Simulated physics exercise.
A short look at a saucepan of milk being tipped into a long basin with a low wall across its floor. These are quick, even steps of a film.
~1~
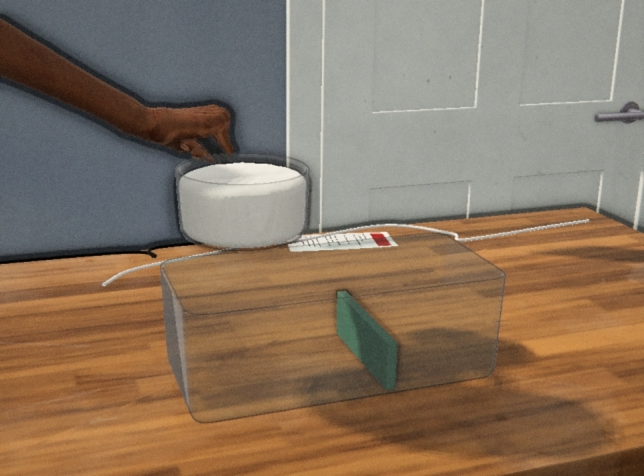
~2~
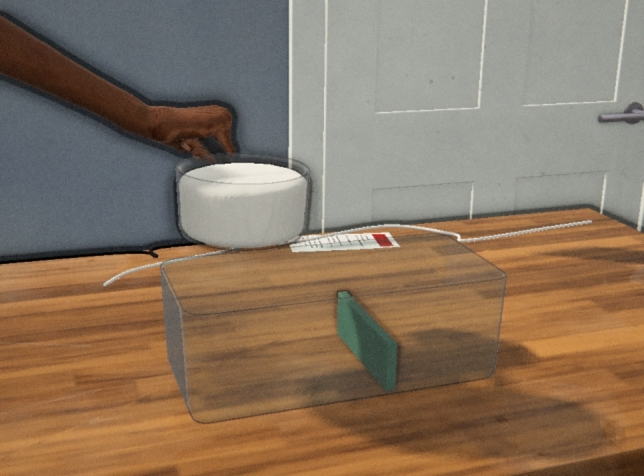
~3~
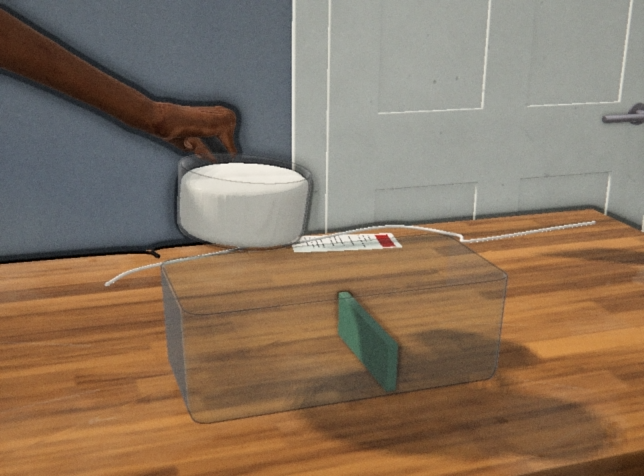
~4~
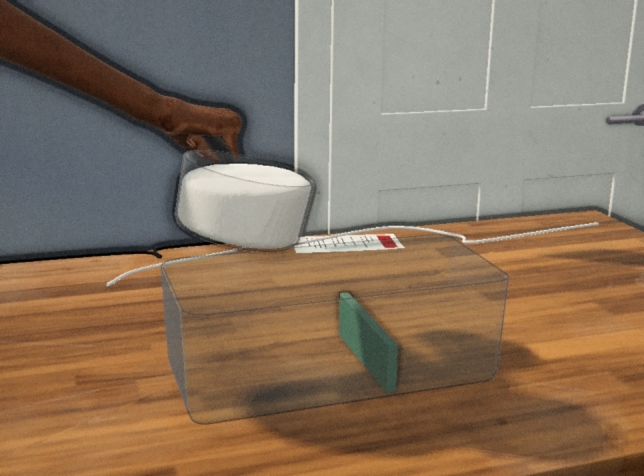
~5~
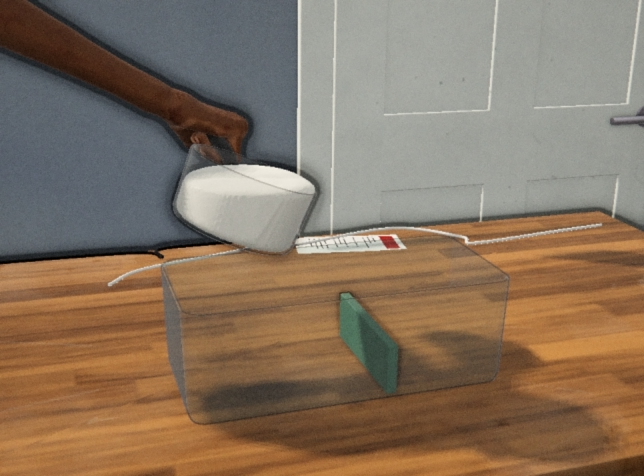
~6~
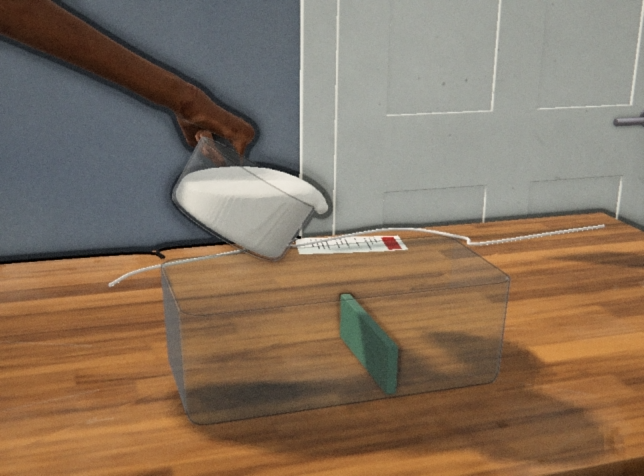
In this clip, a hand holds a clear, round container of white liquid above a transparent rectangular basin with a green divider on a wooden surface, then gradually tilts the container to the right, its right side dipping lower.
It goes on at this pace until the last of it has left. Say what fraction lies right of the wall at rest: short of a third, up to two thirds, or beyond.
In the end not even a third is right of the wall.
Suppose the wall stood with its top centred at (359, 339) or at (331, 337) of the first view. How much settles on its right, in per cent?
The first gives 35 %, the second 65 %.
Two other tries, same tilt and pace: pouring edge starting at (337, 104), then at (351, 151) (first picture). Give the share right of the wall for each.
Roughly 65 per cent, and 70 per cent.
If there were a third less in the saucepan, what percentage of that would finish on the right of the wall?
Near 0 %.
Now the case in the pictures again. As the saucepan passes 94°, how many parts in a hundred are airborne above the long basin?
It comes to 25 per cent or so.
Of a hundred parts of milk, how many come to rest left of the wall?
Some 90 per cent.
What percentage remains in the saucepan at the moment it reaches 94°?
About 25 per cent.
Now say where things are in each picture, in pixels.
In the first picture, tilt 0°; pouring edge (305, 166); surface from (180, 182) to (301, 173); the long basin's rim runs from (172, 288) to (474, 254); the wall's top is at (365, 317).
In the second picture, tilt 1°; pouring edge (305, 167); surface from (180, 181) to (302, 174).
In the third picture, tilt 6°; pouring edge (308, 172); surface from (182, 180) to (303, 175).
In the fourth picture, tilt 13°; pouring edge (310, 180); surface from (183, 180) to (307, 177).
In the fifth picture, tilt 22°; pouring edge (312, 190); surface from (183, 182) to (309, 183); 2 per cent is over the edge.
In the sixth picture, tilt 32°; pouring edge (311, 203); surface from (182, 181) to (302, 190); 6 per cent is over the edge.
A moment on, the saucepan is tipped on its side and 24 per cent is still to pour, 44 is left of the wall and 8 right of it.
Next, the saucepan is tipped right over and 4 per cent is still to pour, 85 is left of the wall and 8 right of it.
Then the saucepan is tipped right over and 0 per cent is still to pour, 88 is left of the wall and 9 right of it.
Later the saucepan is tipped right over and 0 per cent is still to pour, 88 is left of the wall and 9 right of it.
In the end 88 per cent lies left of the wall, 9 right of it and 3 outside.
